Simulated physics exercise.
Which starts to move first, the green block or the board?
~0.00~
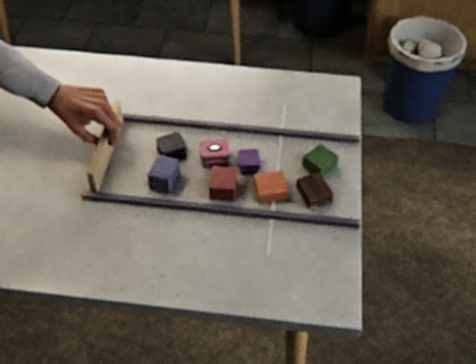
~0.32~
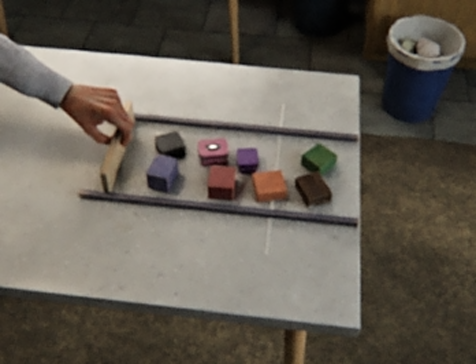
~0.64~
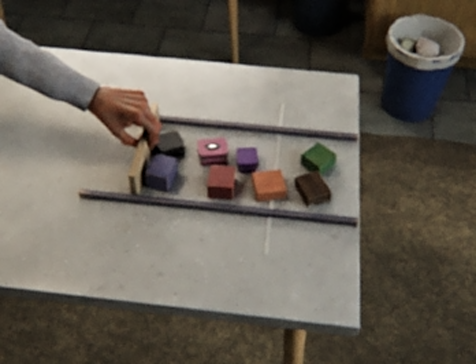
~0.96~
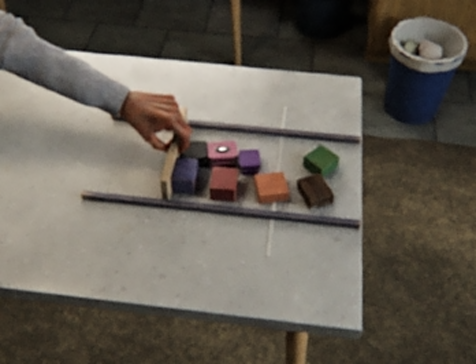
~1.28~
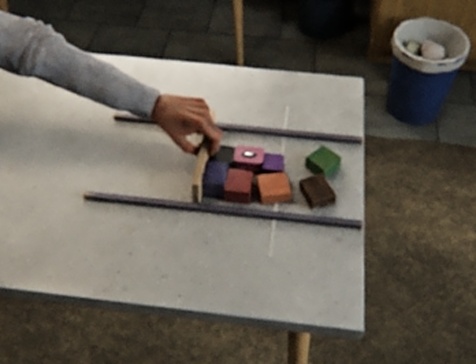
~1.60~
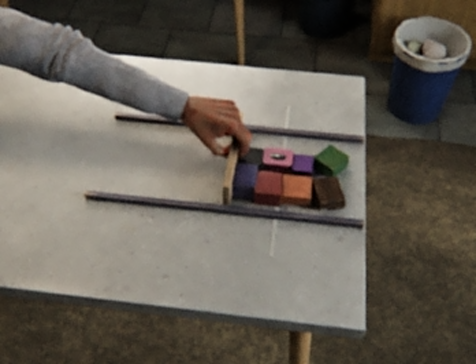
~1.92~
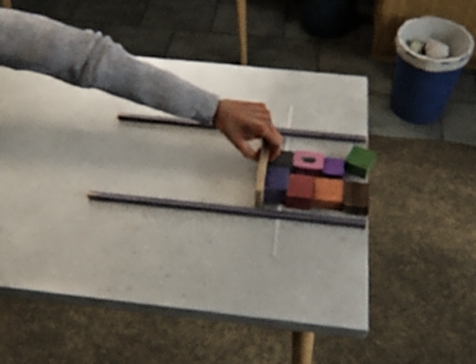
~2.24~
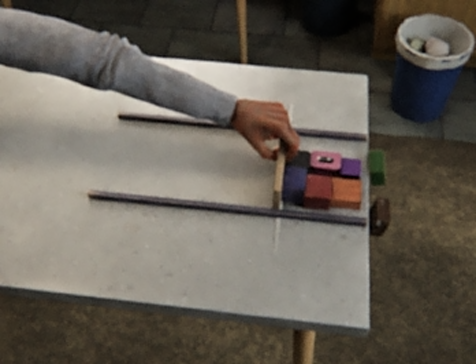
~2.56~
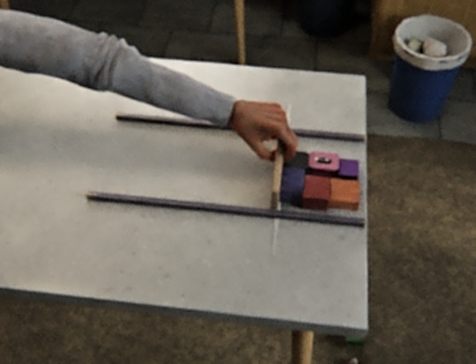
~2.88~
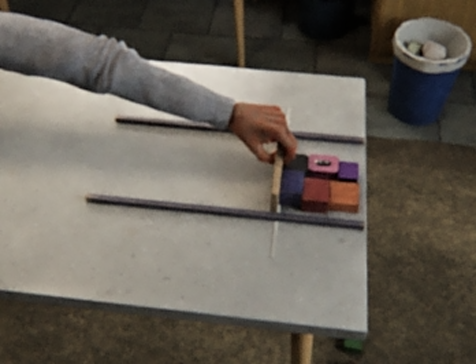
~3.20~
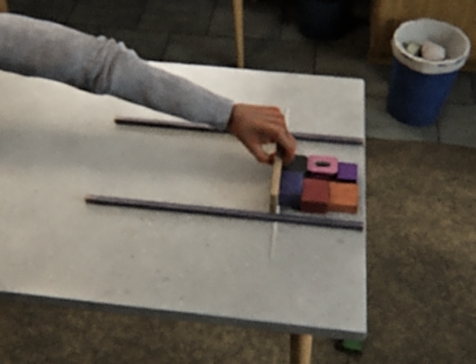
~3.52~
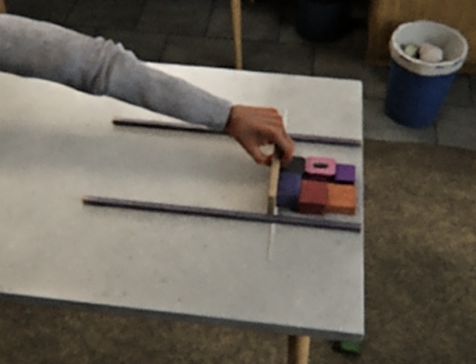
The board starts to move first, and the green block only moves later, once the row of blocks is pushed up toward it.
